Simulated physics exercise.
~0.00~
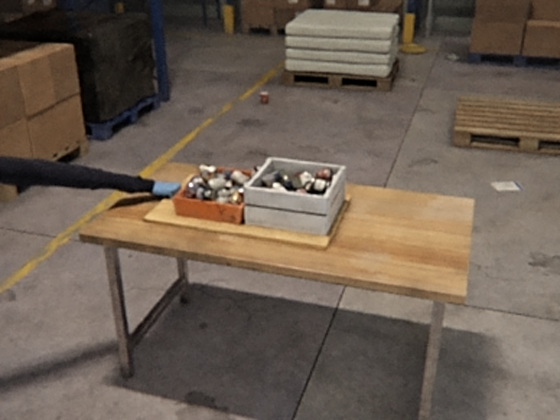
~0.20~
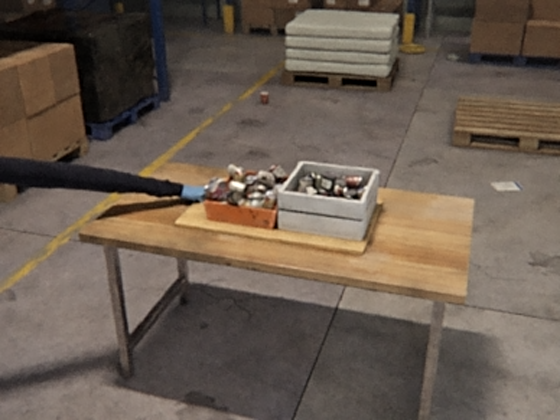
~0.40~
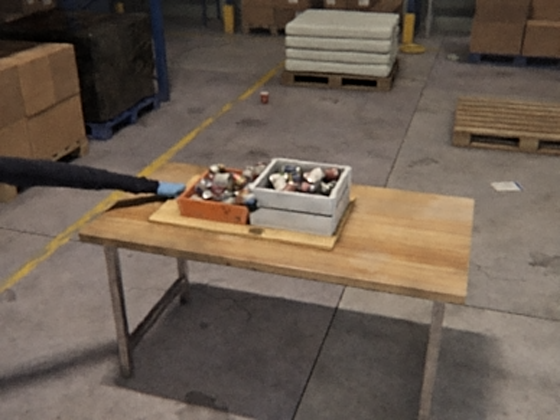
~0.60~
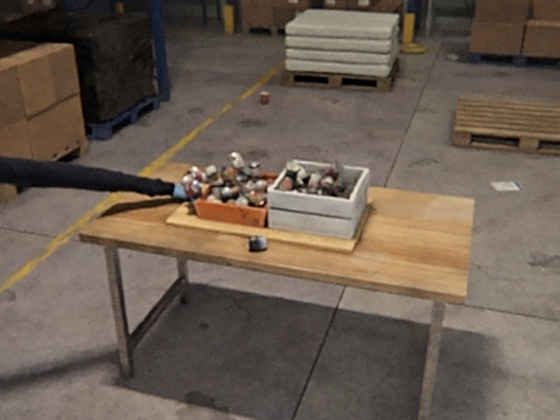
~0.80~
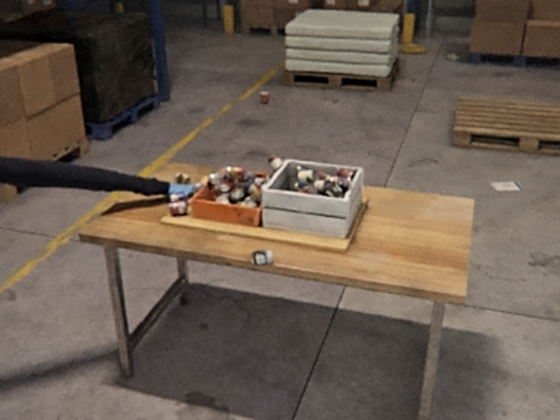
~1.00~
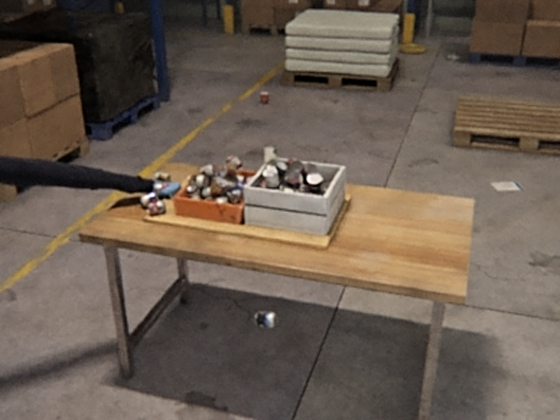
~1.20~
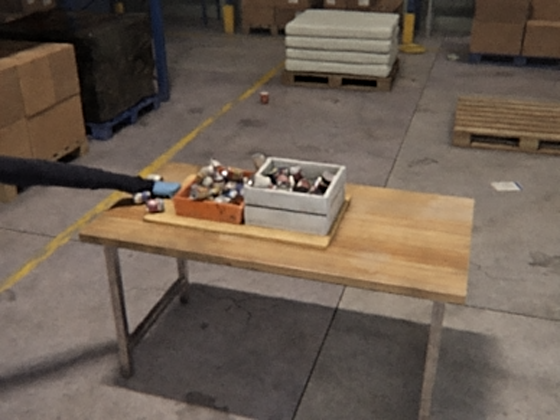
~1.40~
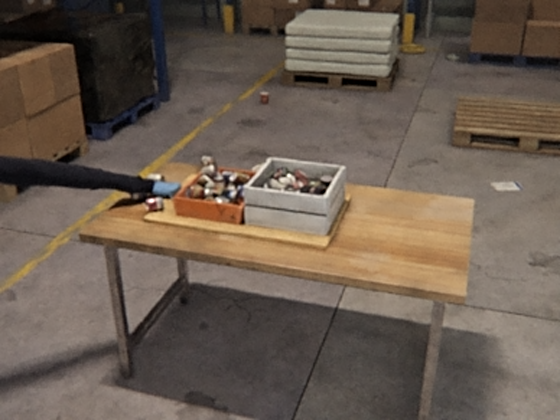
A dark-sleeved arm slid a board holding a white basket and an orange basket of small cans right and back left, twice, on a wooden table; a few cans spilled, one dropping off the front edge, but most stayed in the baskets.
